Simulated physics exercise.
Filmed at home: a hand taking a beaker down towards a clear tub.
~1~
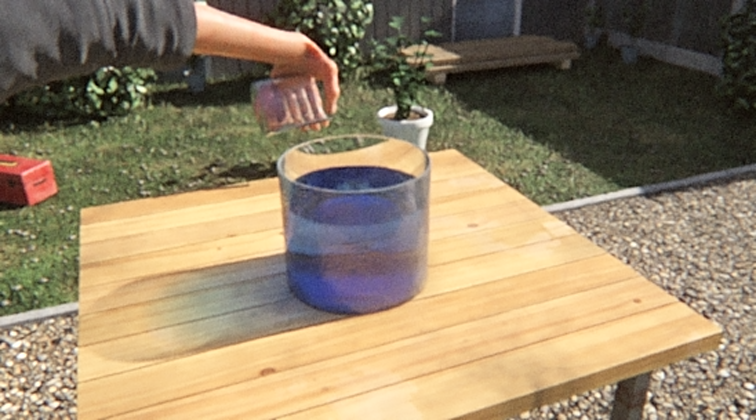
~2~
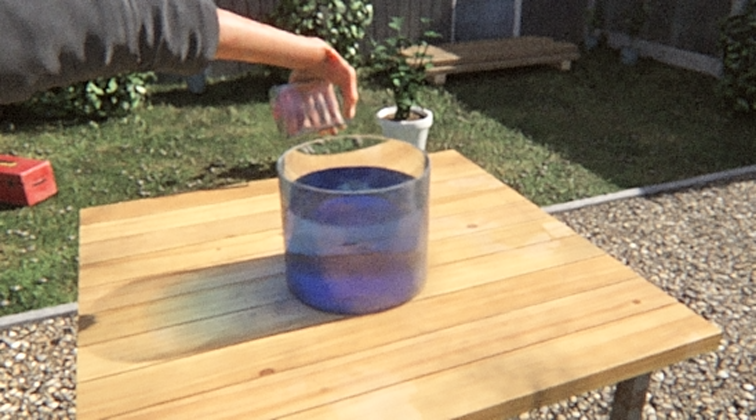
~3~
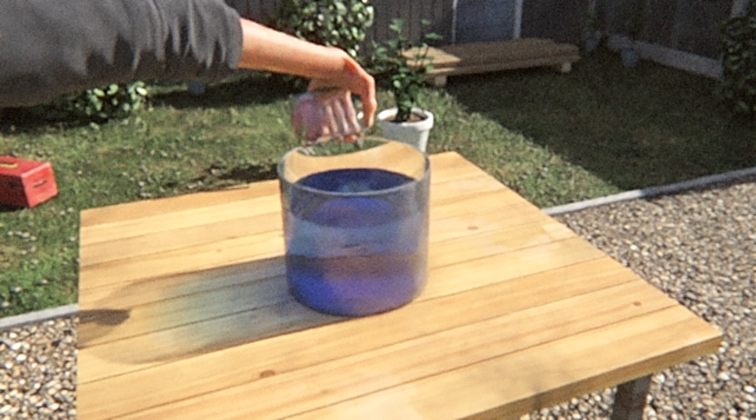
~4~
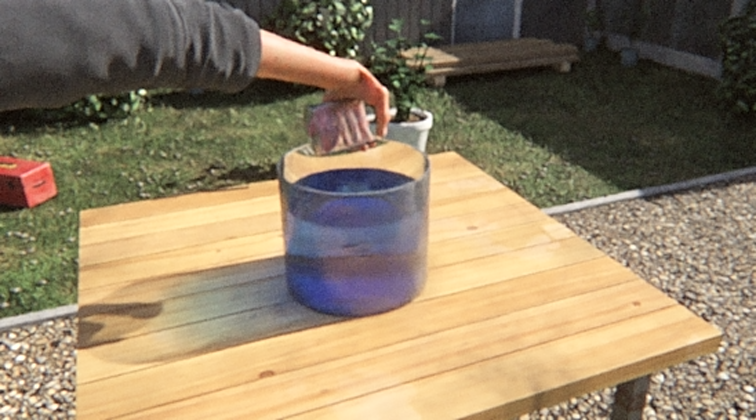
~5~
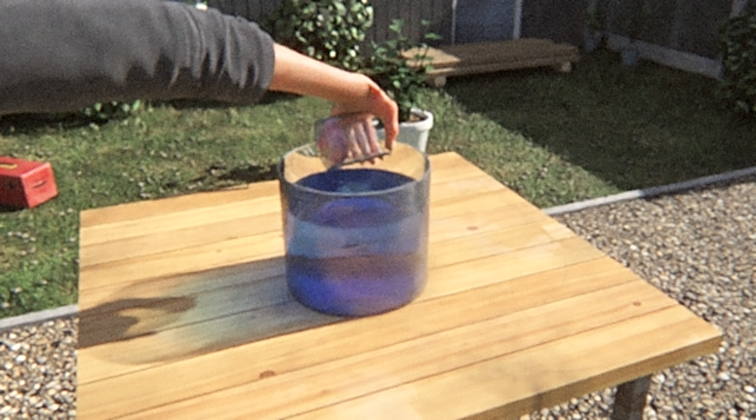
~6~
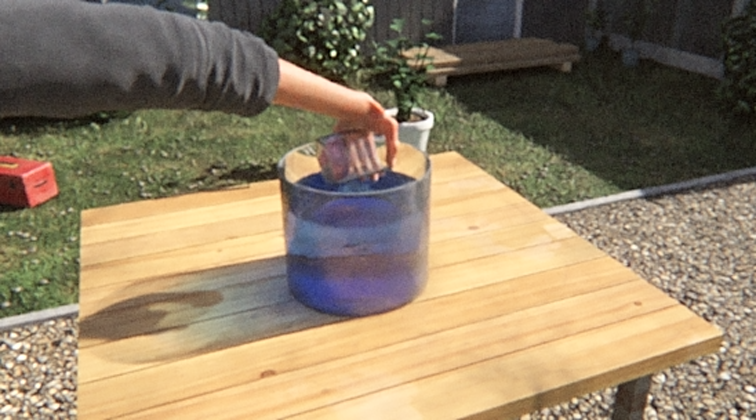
A hand lowers a clear beaker on its side into a tub of blue liquid.
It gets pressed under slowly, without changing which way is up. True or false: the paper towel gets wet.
True.
Soon after, the beaker enters the dyed water.
Later, dyed water pours in as the air escapes.
In the end, the beaker is under, flooded, and the paper towel is wet.
